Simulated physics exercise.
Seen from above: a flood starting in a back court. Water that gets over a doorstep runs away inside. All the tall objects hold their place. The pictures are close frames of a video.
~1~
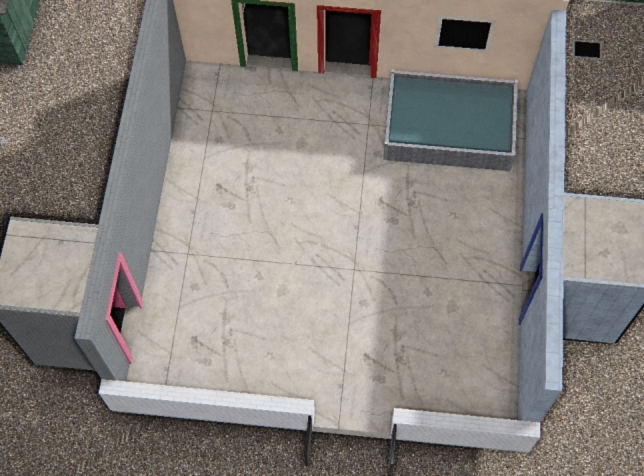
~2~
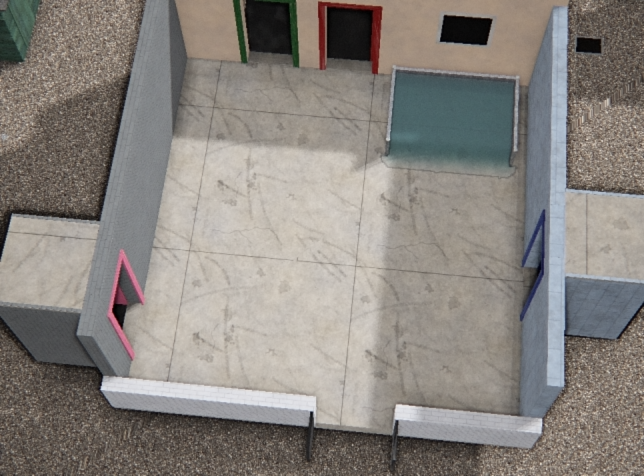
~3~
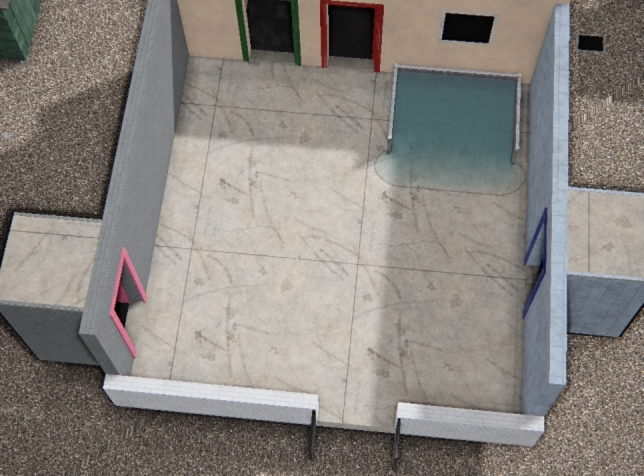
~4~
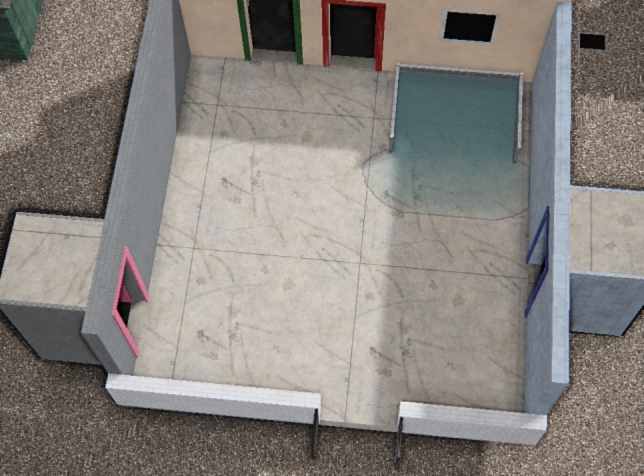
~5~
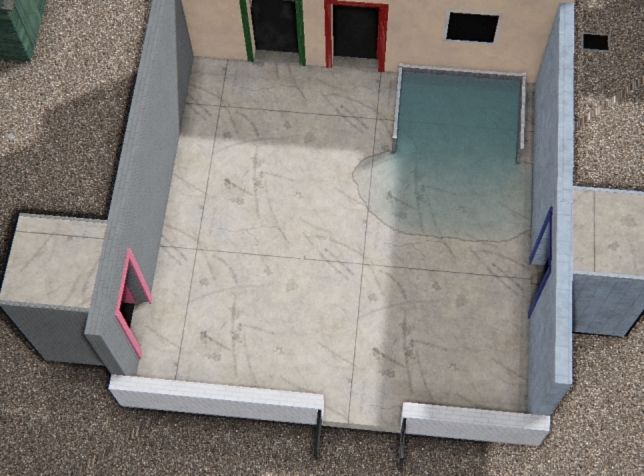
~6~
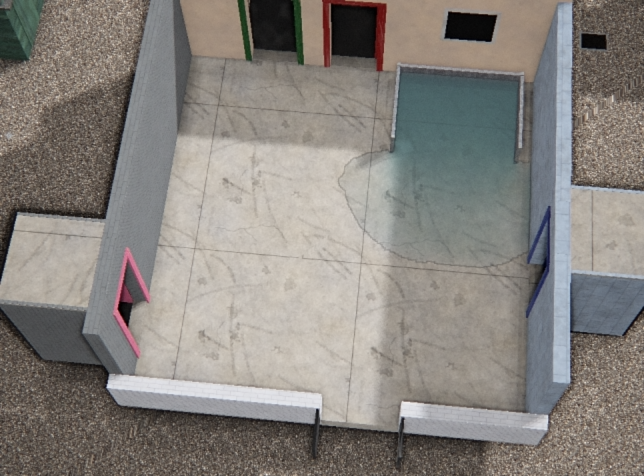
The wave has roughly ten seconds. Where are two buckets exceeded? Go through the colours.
The green door holds within the limit; the blue door floods; the red door holds within the limit; the pink door holds within the limit.
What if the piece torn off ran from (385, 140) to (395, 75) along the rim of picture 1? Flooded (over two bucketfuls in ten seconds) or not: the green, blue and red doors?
Then: The green one lets more in; the blue one takes less; the red one is over.
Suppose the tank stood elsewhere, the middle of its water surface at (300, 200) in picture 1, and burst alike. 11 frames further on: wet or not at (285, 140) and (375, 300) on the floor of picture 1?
In turn: Not flooded, awash.
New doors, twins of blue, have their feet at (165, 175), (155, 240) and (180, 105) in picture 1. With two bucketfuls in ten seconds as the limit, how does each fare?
In that order: Lets less in, stays under, keeps below it.
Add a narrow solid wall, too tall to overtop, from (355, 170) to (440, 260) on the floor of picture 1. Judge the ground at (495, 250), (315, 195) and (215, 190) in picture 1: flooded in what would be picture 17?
One after the other: Flooded, no water, dry.
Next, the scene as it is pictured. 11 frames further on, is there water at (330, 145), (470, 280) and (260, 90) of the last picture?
In turn: Free of water, under water, no water.
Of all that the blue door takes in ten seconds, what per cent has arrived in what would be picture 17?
Roughly 15 per cent.
A moment on, water covers 30 % of the floor; the green door not reached, the blue door wet at the sill, nothing in, the red door not reached, the pink door not reached.
Next, water covers 45 % of the floor; the green door not reached, the blue door under two buckets in, the red door not reached, the pink door not reached.
Then, water covers 50 % of the floor; the green door not reached, the blue door under two buckets in, the red door not reached, the pink door not reached.
Later, water covers 55 % of the floor; the green door not reached, the blue door over two buckets in, the red door not reached, the pink door wet at the sill, nothing in.
In the end, water covers 80 % of the floor; the green door not reached, the blue door over two buckets in, the red door not reached, the pink door under two buckets in.
